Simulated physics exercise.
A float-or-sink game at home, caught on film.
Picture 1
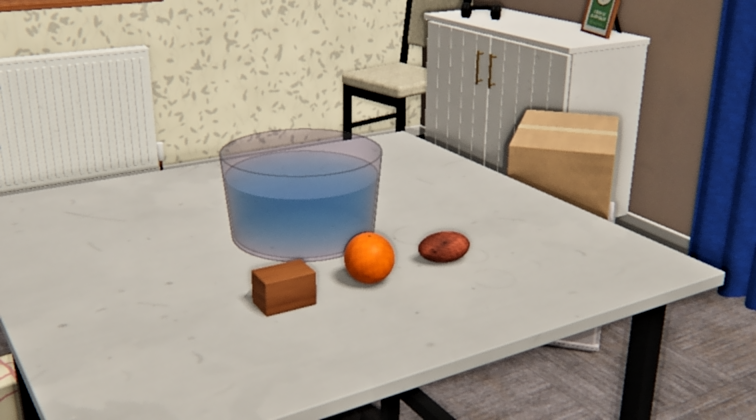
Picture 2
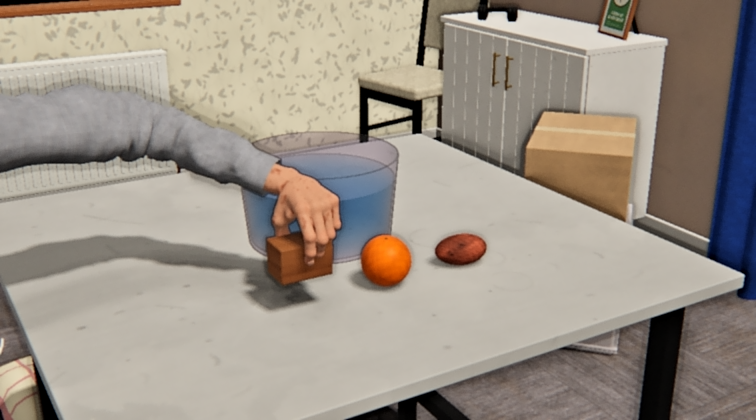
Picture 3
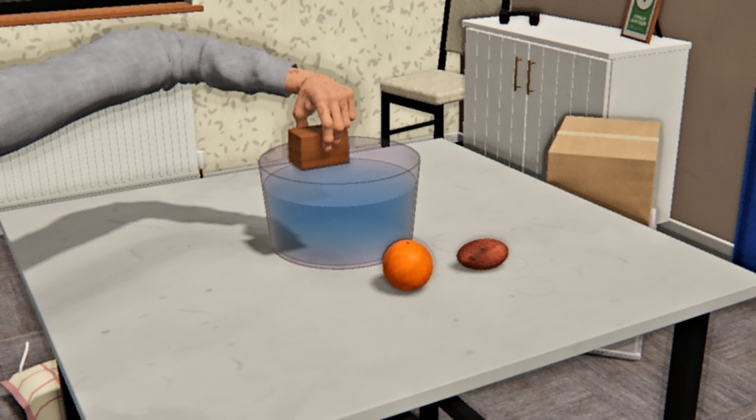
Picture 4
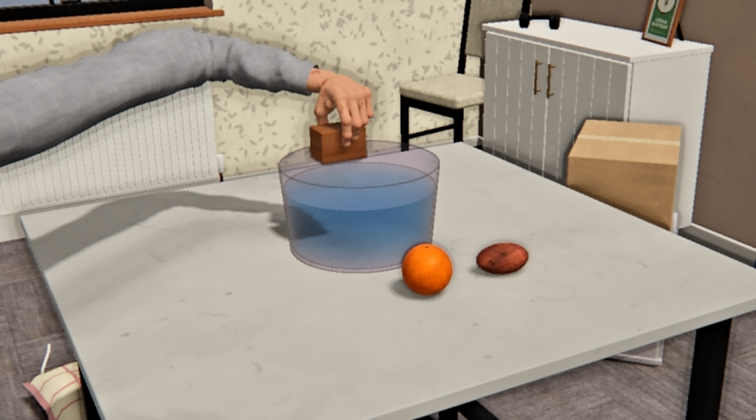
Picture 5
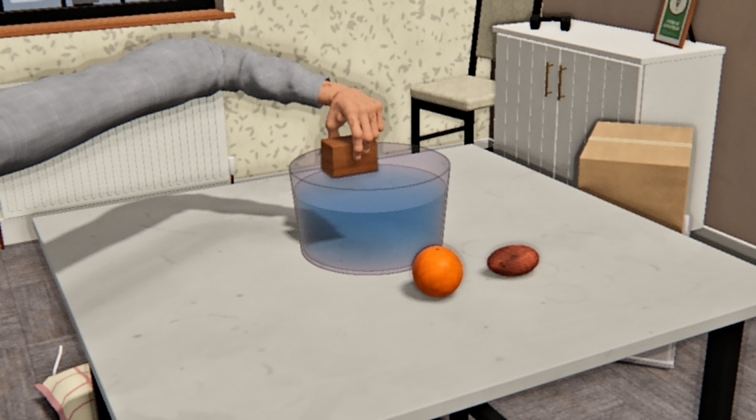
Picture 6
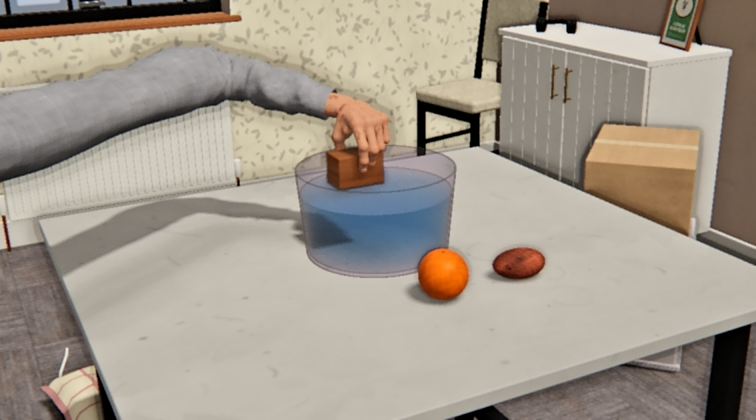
The video shows a wooden block, an orange and a potato beside a clear tub of water on a table; a hand picks up the block, carries it above the tub and lowers it to just over the water.
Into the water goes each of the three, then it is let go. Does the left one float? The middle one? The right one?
Taking them from the left, one does not go down, the next does not go down, the last does not stay up.
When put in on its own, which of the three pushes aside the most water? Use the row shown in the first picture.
Answer: The central body.
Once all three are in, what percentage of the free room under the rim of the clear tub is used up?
Estimate: Roughly 22 %.
Shortly, the wooden block bobs at the top.
Then, the orange bobs at the top.
At the finish, the potato ends at the bottom; afloat, wooden block and orange.
